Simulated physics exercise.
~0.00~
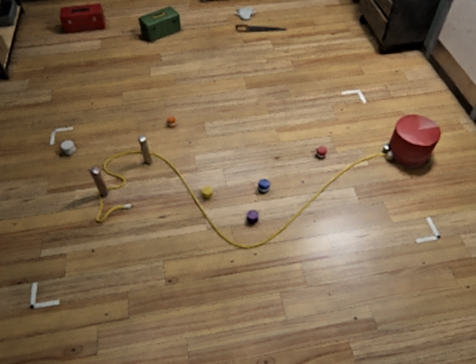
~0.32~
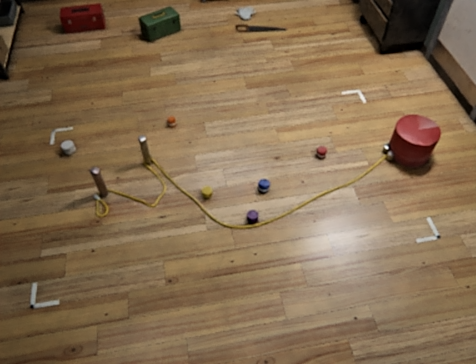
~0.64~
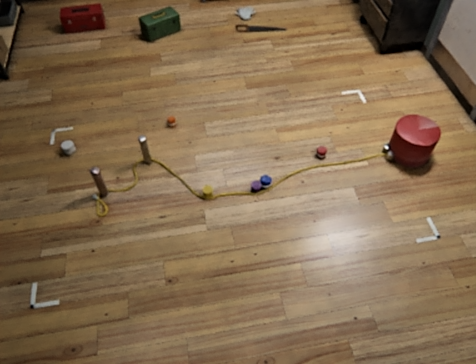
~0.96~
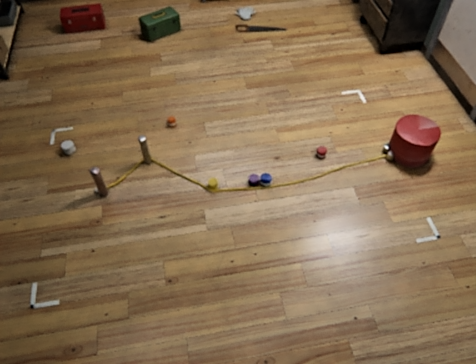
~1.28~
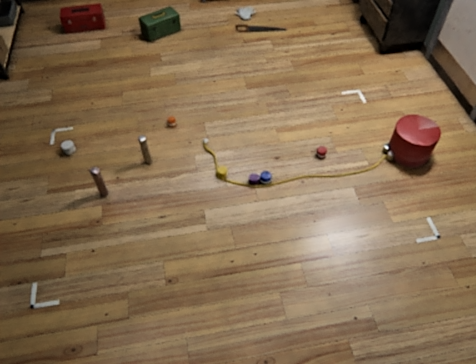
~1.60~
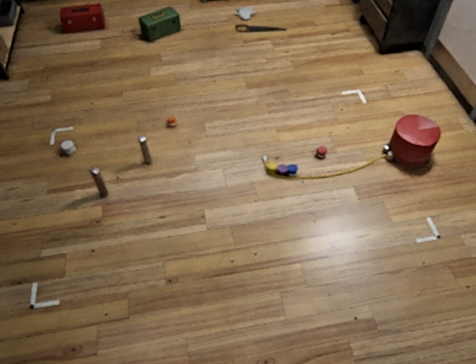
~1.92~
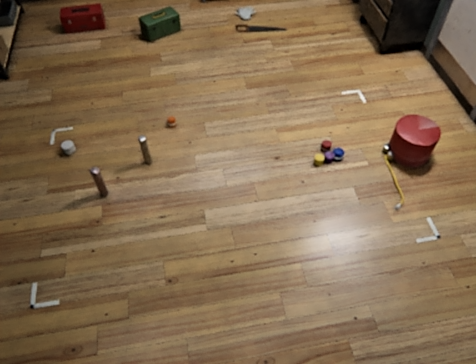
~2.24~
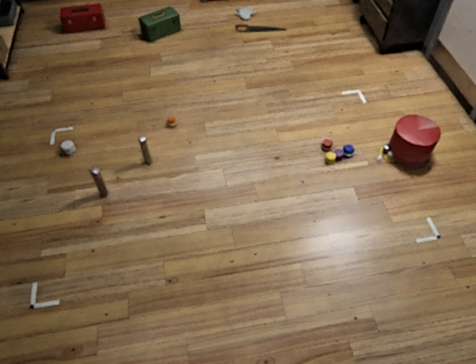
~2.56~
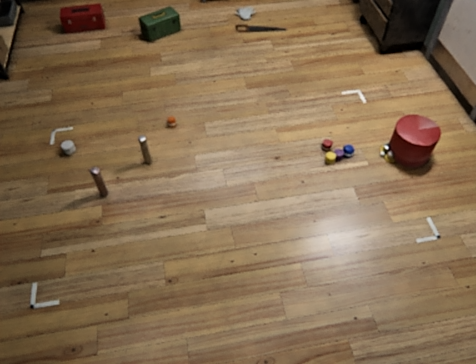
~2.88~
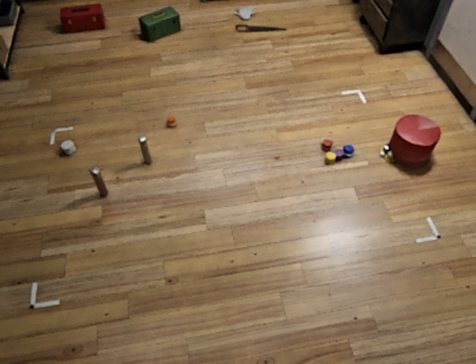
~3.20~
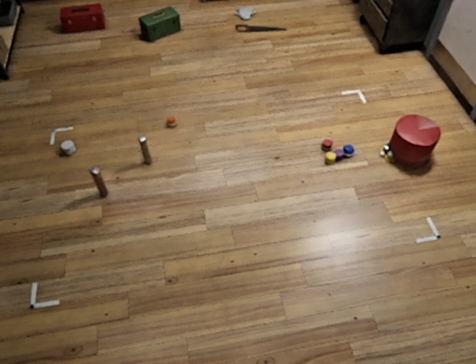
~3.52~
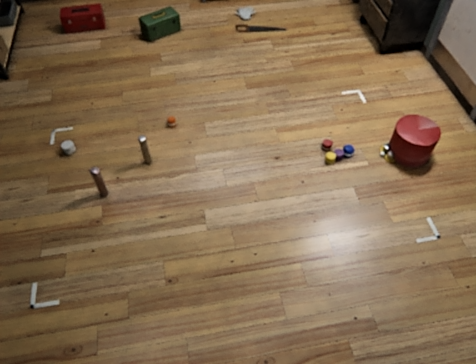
On a workshop floor, a yellow lead reeling in rightward past posts, sweeping four small containers into a cluster beside the red reel.
